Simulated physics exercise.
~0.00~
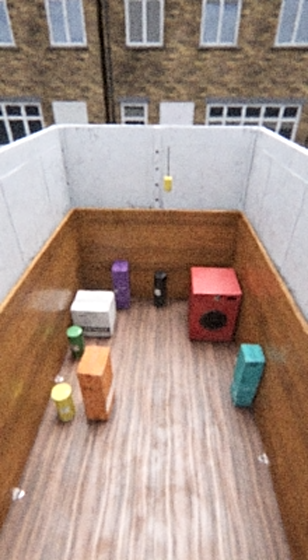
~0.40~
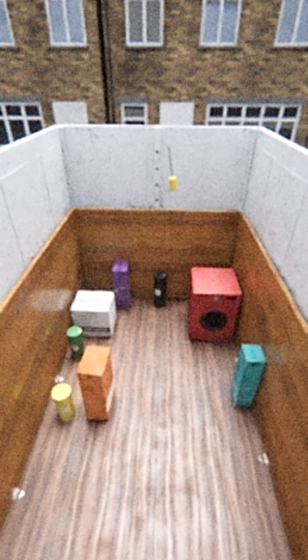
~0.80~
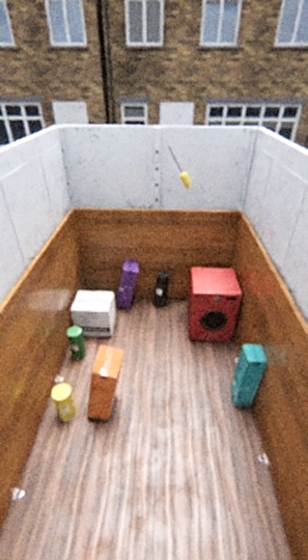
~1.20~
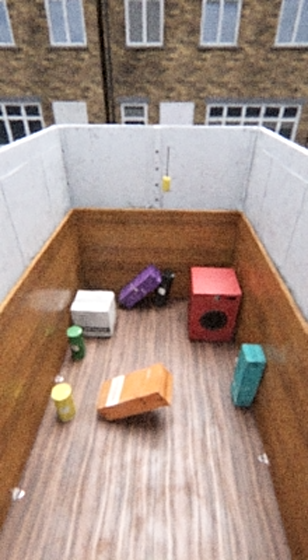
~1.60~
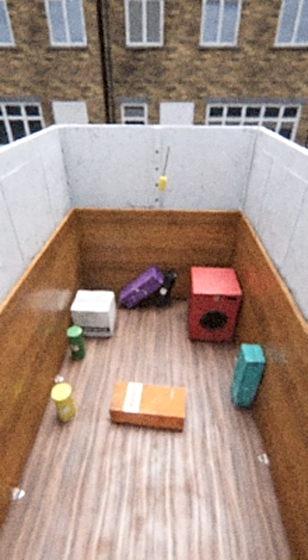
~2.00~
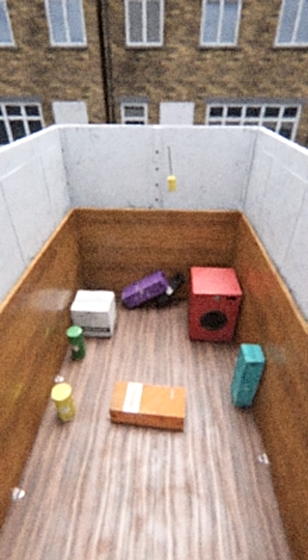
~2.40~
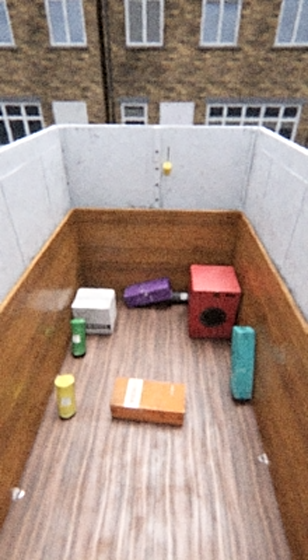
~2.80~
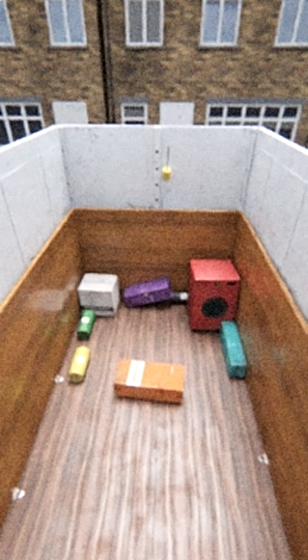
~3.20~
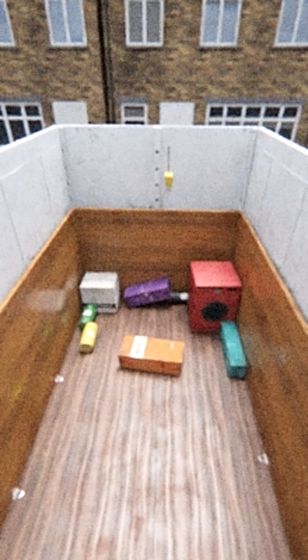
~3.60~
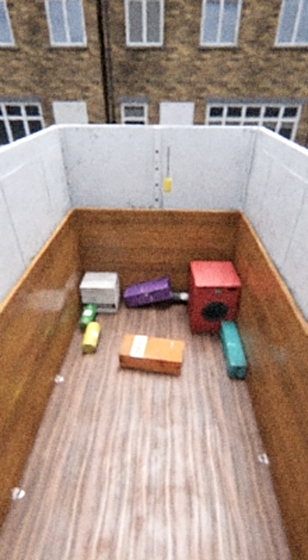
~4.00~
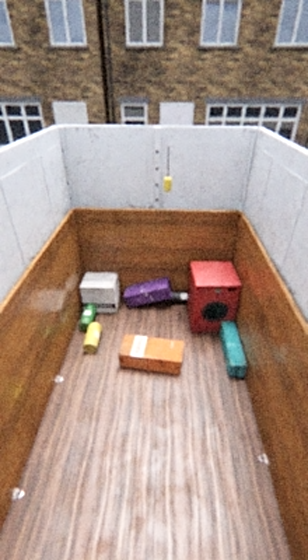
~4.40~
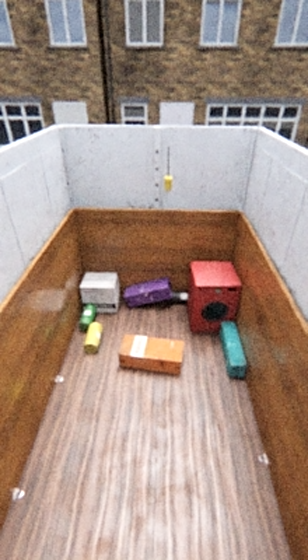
In a walled load bay, boxes and canisters topple right, then others tip and slide forwards.
